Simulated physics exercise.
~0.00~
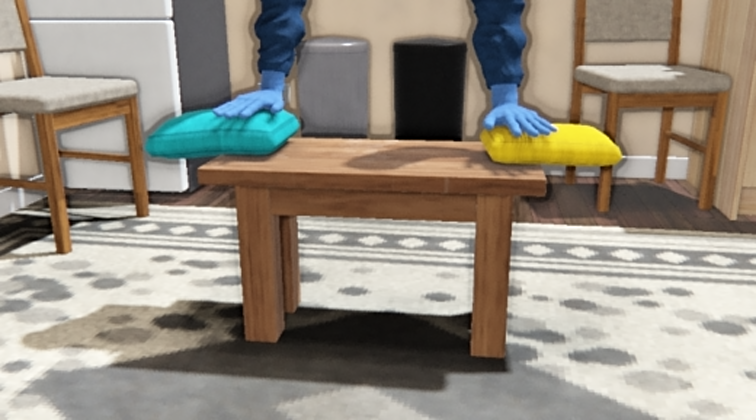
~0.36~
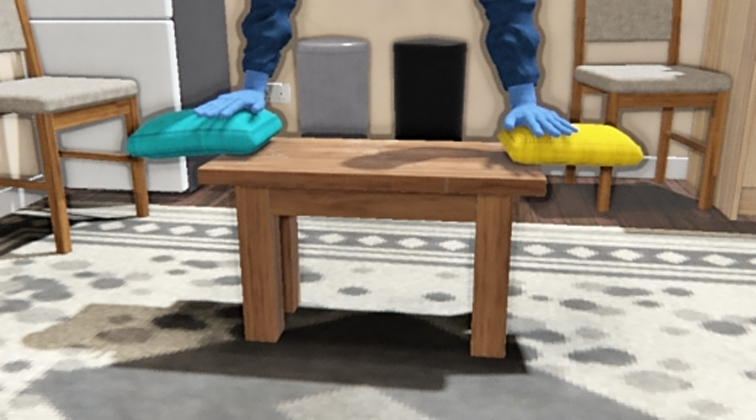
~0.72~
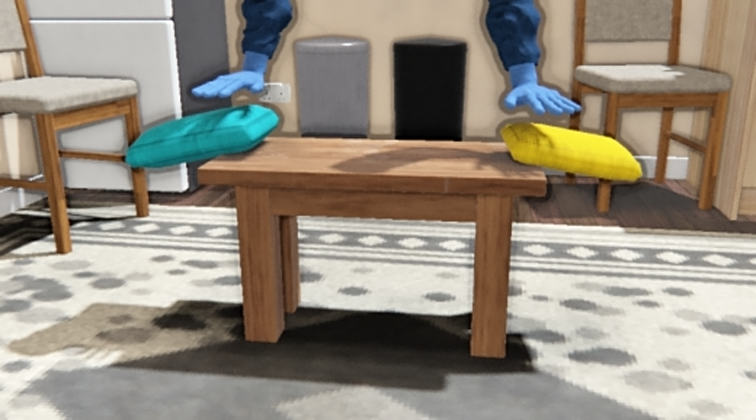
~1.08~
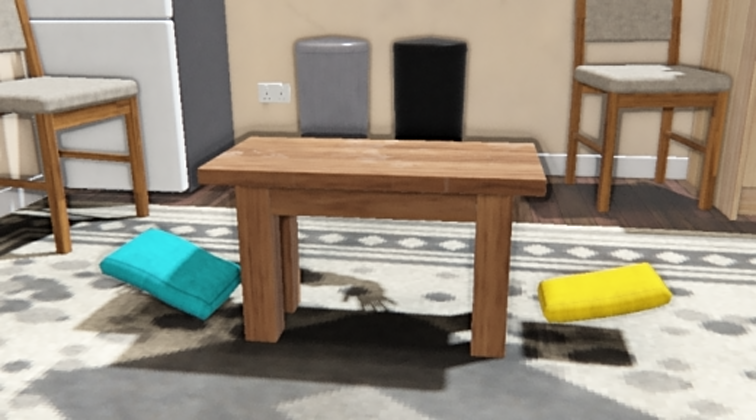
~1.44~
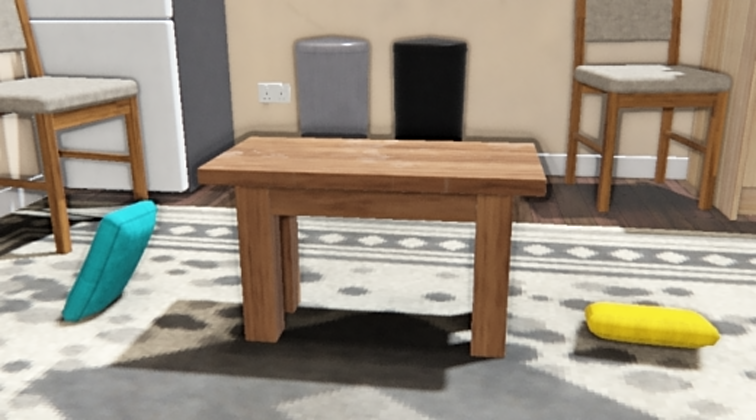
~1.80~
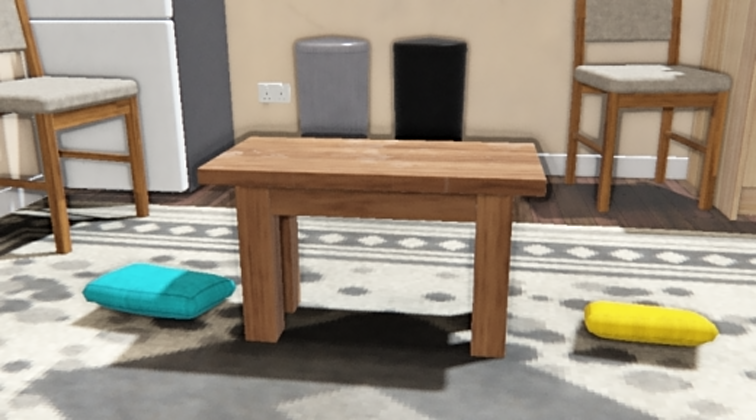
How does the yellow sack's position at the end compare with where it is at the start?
At the start the yellow sack is on the right end of the bench under a hand. At the end it lies on the floor to the right of the bench.
Two gloved hands slide a turquoise bag and a yellow sack off opposite bench ends onto the floor.
